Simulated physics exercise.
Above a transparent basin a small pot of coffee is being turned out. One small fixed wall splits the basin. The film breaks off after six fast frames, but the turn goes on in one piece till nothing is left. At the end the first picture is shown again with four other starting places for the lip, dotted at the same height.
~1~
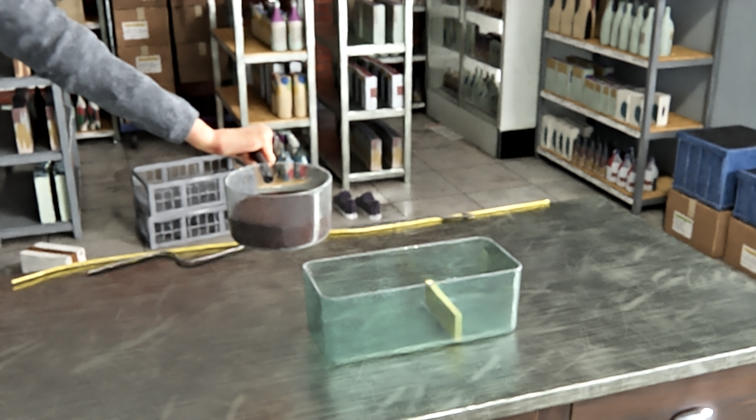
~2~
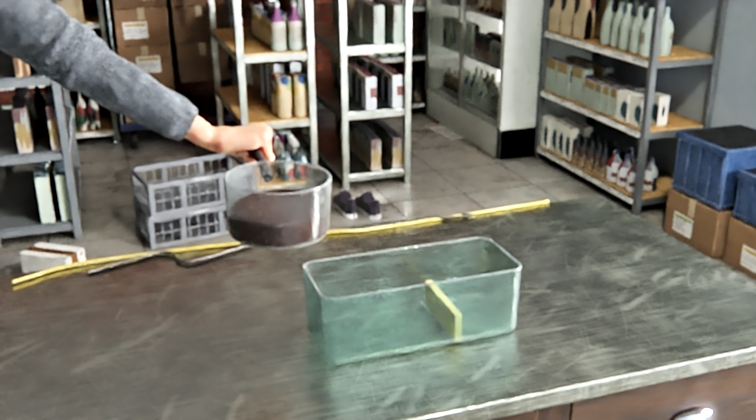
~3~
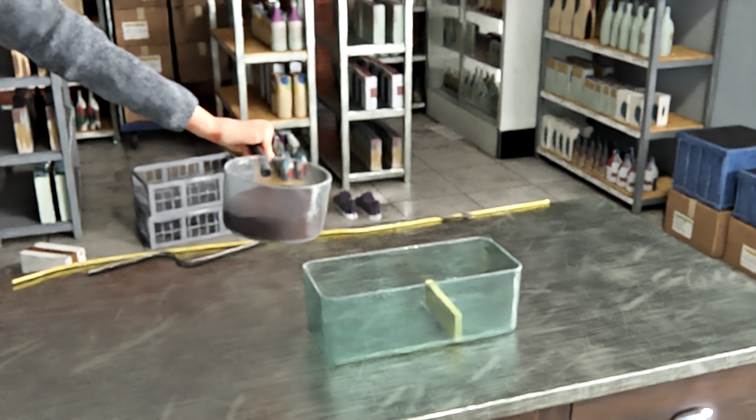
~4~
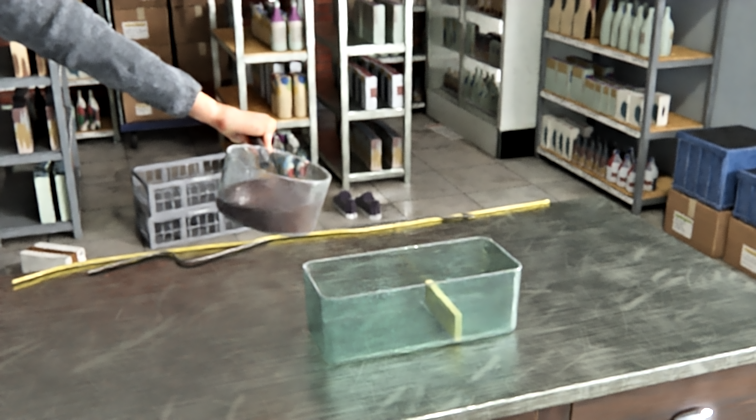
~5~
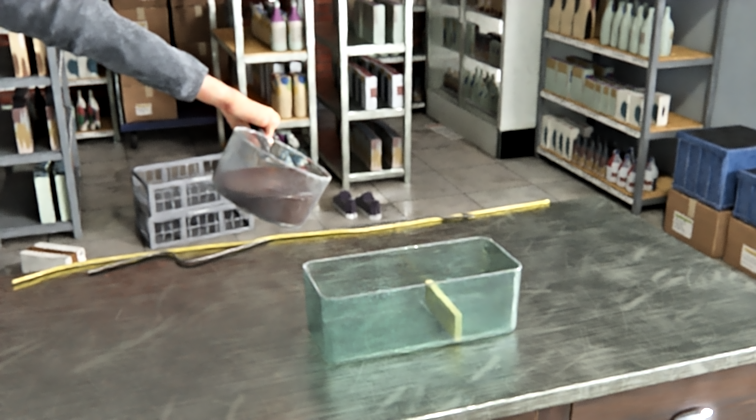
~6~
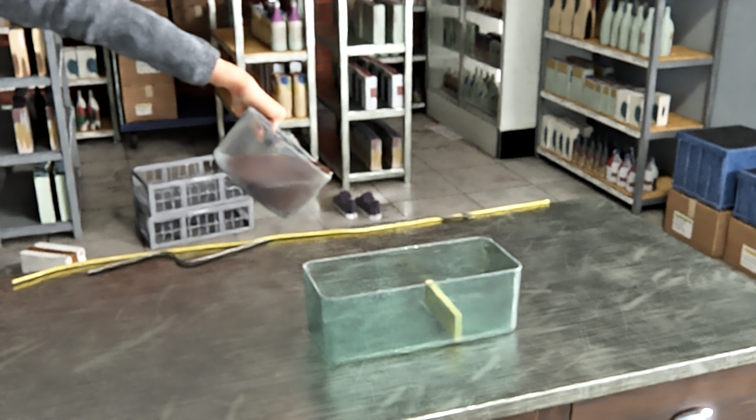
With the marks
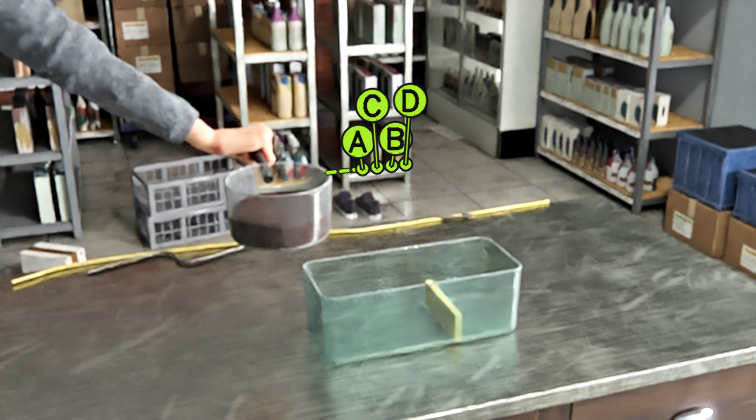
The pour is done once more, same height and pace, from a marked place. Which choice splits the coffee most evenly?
I would pick place C.
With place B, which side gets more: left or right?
The right one.
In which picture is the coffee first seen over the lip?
In picture 6.
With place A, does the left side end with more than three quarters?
Yes.
On the marked copy, A at (362, 168); B at (391, 165); C at (377, 167); D at (405, 164).
For place A, about 88 % ends left of the wall and 9 % right of it; 3 % is lost outside.
For place B, about 15 % ends left of the wall and 83 % right of it.
For place C, about 44 % ends left of the wall and 54 % right of it.
For place D, about 10 % ends left of the wall and 88 % right of it.
